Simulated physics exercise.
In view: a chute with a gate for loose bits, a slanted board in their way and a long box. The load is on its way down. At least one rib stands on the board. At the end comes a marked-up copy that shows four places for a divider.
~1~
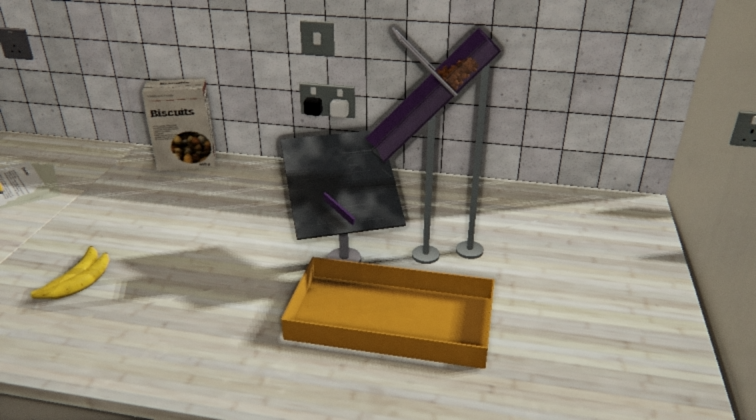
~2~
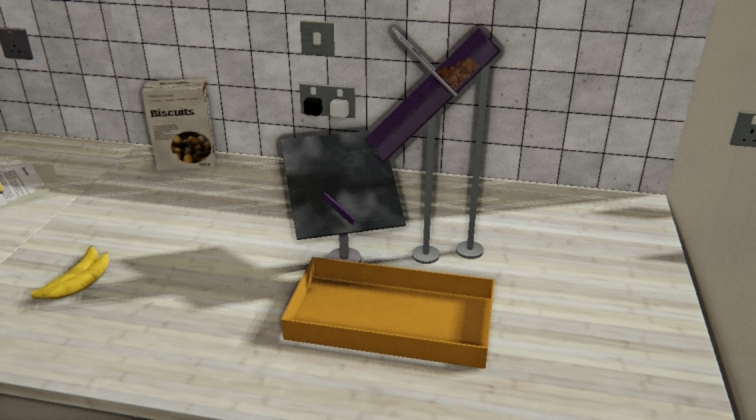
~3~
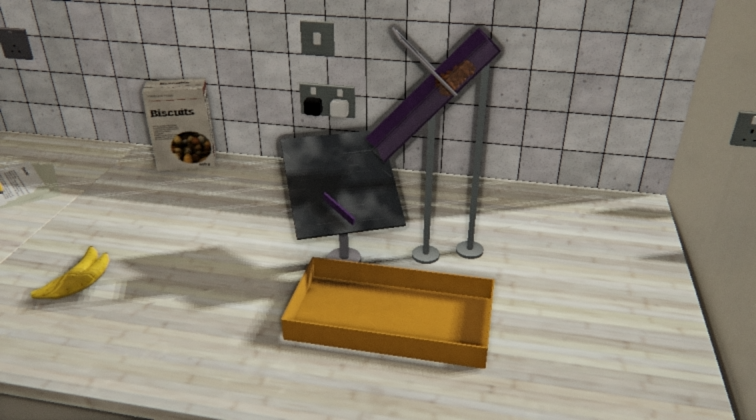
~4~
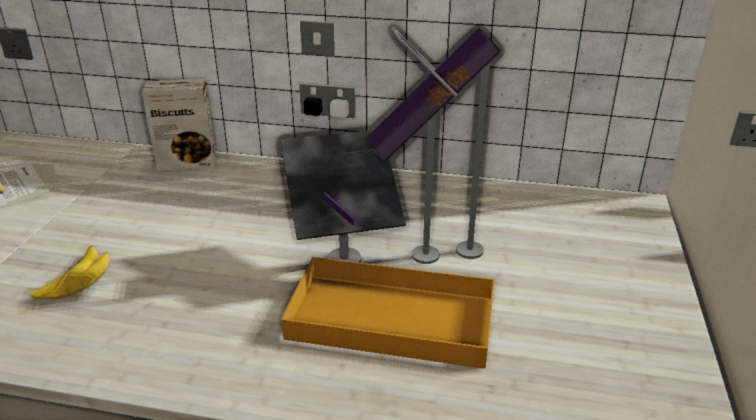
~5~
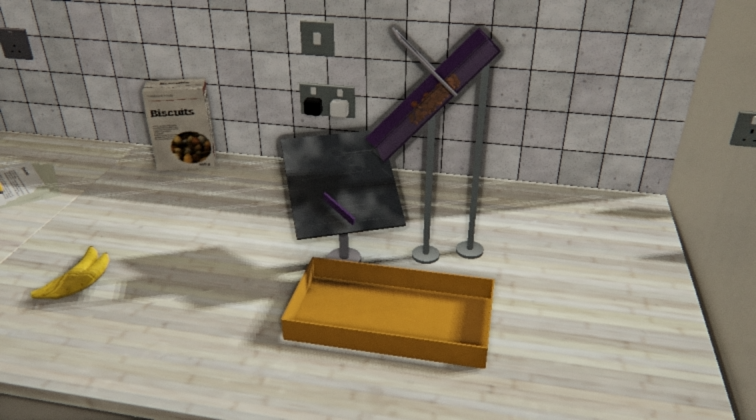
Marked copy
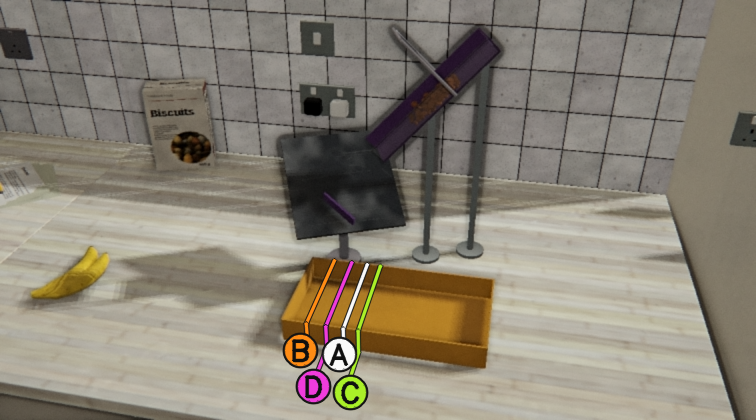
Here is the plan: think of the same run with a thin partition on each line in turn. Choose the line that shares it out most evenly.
Choose C.
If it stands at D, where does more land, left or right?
More lands on the right.
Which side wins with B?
More lands on the right.
On the marked copy, line A crosses the front rim at (343, 328); line B crosses the front rim at (306, 323); line C crosses the front rim at (358, 330); line D crosses the front rim at (326, 325).
If A is chosen, of what is caught, about a tenth on the left of the divider, the larger part on the right.
If B is chosen, of what is caught, about a tenth on the left of the divider, almost all on the right.
If C is chosen, of what is caught, roughly half on the left of the divider, roughly half on the right.
If D is chosen, of what is caught, about a tenth on the left of the divider, almost all on the right.
